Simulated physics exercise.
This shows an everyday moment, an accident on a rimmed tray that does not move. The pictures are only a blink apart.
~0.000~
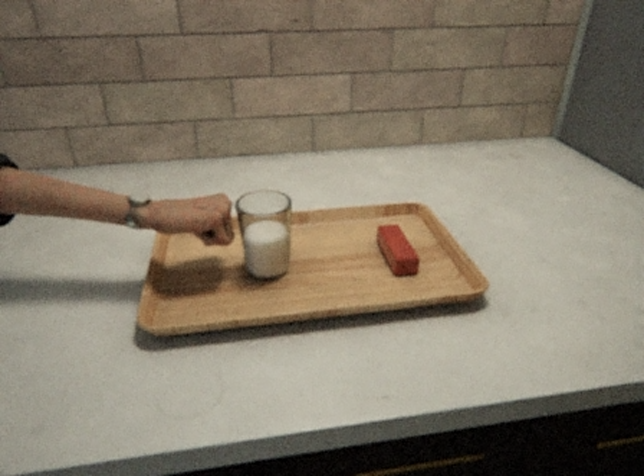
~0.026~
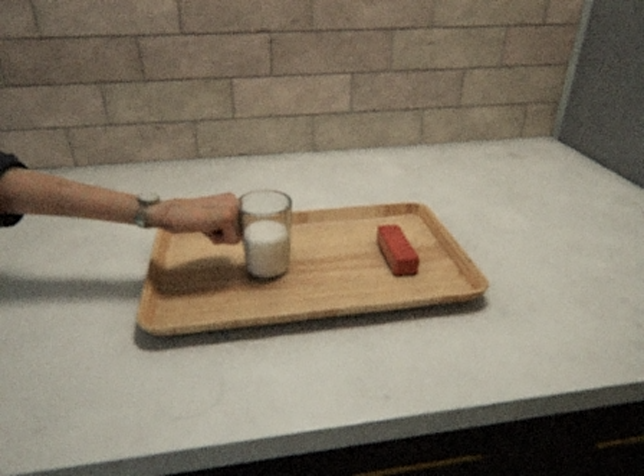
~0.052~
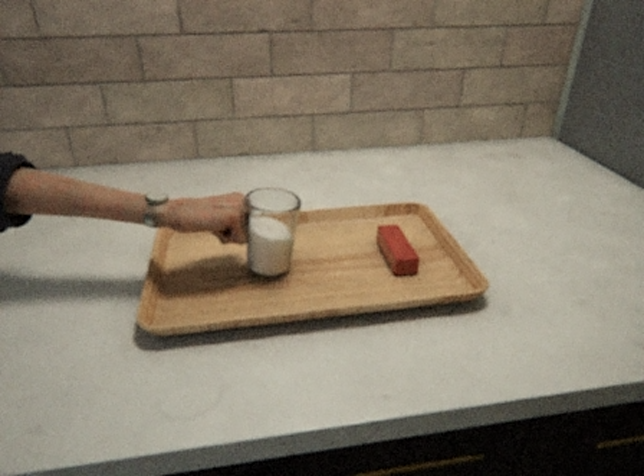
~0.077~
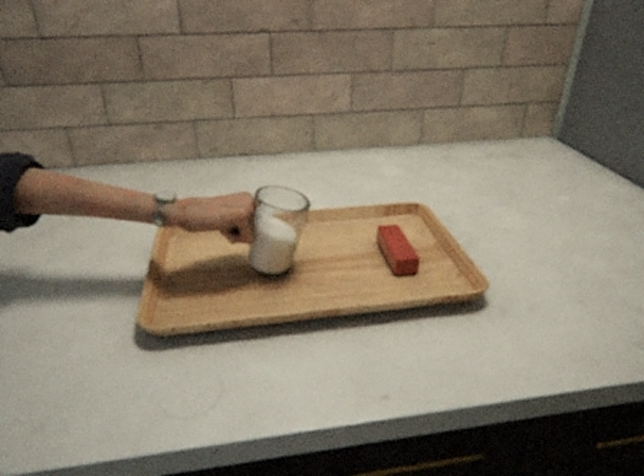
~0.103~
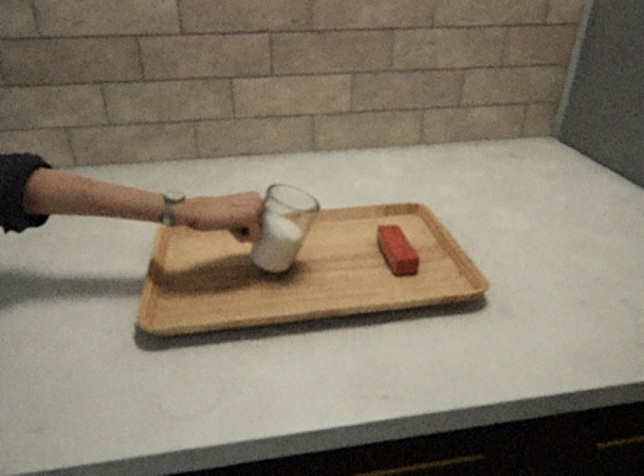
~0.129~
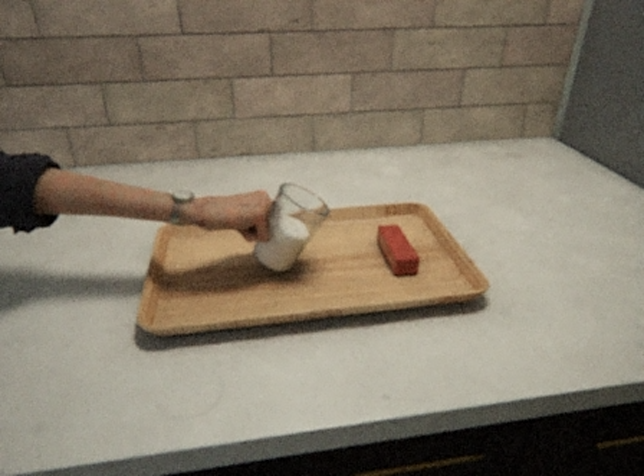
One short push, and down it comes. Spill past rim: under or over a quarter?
Judging by that, under a quarter winds up outside the tray.
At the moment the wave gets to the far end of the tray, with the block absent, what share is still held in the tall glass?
You'd be looking at something near 65 in a hundred.
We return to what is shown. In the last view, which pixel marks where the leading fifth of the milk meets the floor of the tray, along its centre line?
I'd mark it somewhere roughly at pixel (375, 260).
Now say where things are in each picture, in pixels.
In the first frame, it leans 0°; its right rim is at (290, 201); the milk meets the walls at (243, 231) and (287, 227); the tray's far rim is at (453, 240); a block is fixed to the tray further along.
In the second frame, it leans 0°; its right rim is at (291, 201); the milk meets the walls at (243, 230) and (287, 227).
In the third frame, it leans 7°; its right rim is at (299, 202); the milk meets the walls at (248, 218) and (289, 227).
In the fourth frame, it leans 14°; its right rim is at (308, 203); the milk meets the walls at (256, 208) and (297, 230).
In the fifth frame, it leans 21°; its right rim is at (318, 205); the milk meets the walls at (261, 220) and (303, 228).
In the sixth frame, it leans 29°; its right rim is at (327, 209); the milk meets the walls at (266, 223) and (310, 226).
A moment on, the tall glass lies on its side and 100 per cent is in the glass, 0 on the tray and 0 above or beyond its rim.
Next, the tall glass lies on its side and 56 per cent is in the glass, 34 on the tray and 10 above or beyond its rim.
Then the tall glass lies on its side and 27 per cent is in the glass, 62 on the tray and 11 above or beyond its rim.
Later the tall glass lies on its side and 14 per cent is in the glass, 71 on the tray and 14 above or beyond its rim.
In the end 86 per cent is held by tray and glass, 14 is off the tray.
